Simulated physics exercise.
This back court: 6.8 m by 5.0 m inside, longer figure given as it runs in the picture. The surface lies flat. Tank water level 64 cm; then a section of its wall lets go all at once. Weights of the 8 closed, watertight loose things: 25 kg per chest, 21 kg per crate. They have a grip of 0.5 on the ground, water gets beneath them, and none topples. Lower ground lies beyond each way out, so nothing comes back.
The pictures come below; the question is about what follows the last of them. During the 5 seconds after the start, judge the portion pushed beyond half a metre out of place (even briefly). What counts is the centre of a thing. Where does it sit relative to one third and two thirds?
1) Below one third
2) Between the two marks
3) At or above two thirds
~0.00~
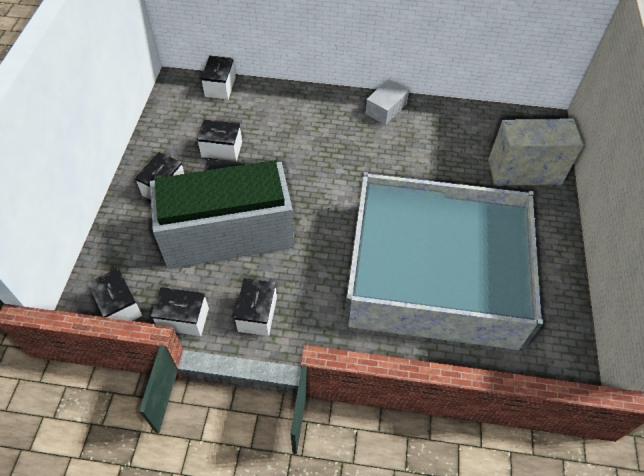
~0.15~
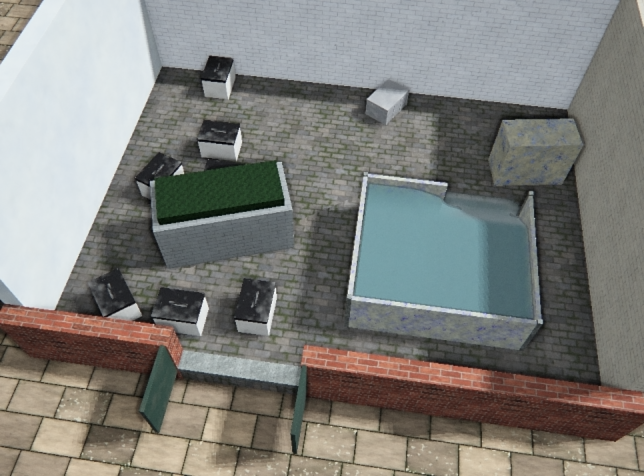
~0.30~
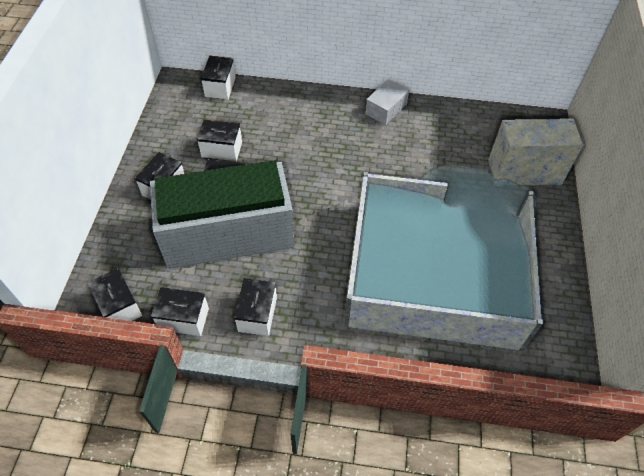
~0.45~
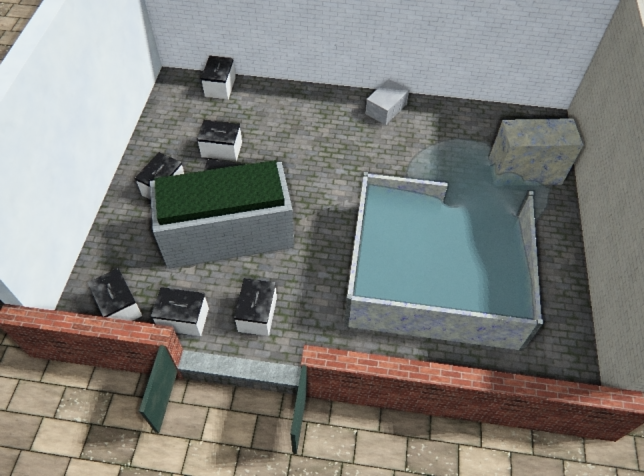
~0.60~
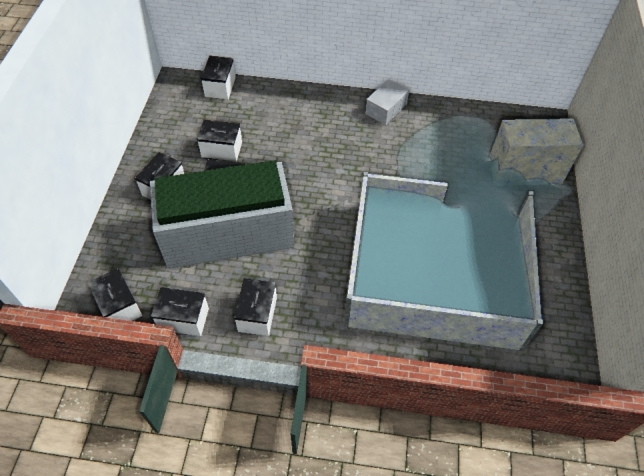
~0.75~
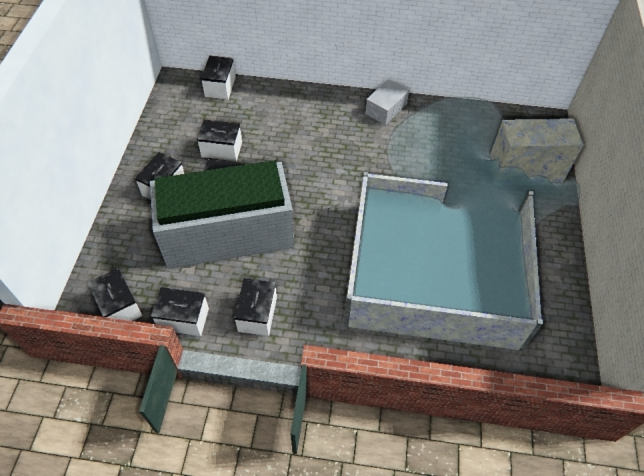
Below one third (1).
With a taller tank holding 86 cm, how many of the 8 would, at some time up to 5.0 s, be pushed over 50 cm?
Under that setup the answer is 2.
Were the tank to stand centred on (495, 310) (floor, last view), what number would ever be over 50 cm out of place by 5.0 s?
2.
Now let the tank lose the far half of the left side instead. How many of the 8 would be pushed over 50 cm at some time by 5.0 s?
In that case 3 of them.
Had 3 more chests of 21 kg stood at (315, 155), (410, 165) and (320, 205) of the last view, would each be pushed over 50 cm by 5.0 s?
First falls shy, second falls shy, third falls shy.
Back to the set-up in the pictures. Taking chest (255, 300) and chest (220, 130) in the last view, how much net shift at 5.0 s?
Net shifts, in order: 0 cm and 0 cm.
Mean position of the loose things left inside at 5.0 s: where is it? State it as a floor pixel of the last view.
Around (203, 211).
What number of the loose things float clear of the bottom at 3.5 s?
By my count, 0.
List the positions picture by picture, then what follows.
In the first frame, a chest at (255, 300) rests on the ground; a crate at (388, 94) rests on the ground; water covers 3.7 m2; 0 of 8 have shifted.
In the second frame, a chest at (255, 300), on the bottom; a crate at (388, 94), on the bottom; 4.3 m2 under water; 0 of 8 have shifted.
In the third frame, a chest at (255, 300) rests on the ground; a crate at (388, 94) rests on the ground; 5.0 m2 under water; 0 of 8 have shifted.
In the fourth frame, a chest at (255, 300), on the bottom; a crate at (388, 94) rests on the ground; 5.8 m2 under water; 0 of 8 have shifted.
In the fifth frame, a chest at (255, 300) rests on the ground; a crate at (388, 94), on the bottom; water covers 6.6 m2; 0 of 8 have shifted.
In the sixth frame, a chest at (255, 300), on the bottom; a crate at (388, 94), on the bottom; 7.6 m2 under water; 0 of 8 have shifted.
After 1.1 s 0 of 8 are over 50 cm from their spots; 0 afloat.
After 2.2 s 1 of 8 are over 50 cm from their spots; 0 afloat.
After 3.5 s 2 of 8 are over 50 cm from their spots; 0 afloat.
After 5.0 s 2 of 8 are over 50 cm from their spots, and 2 have been at some point; 1 afloat.
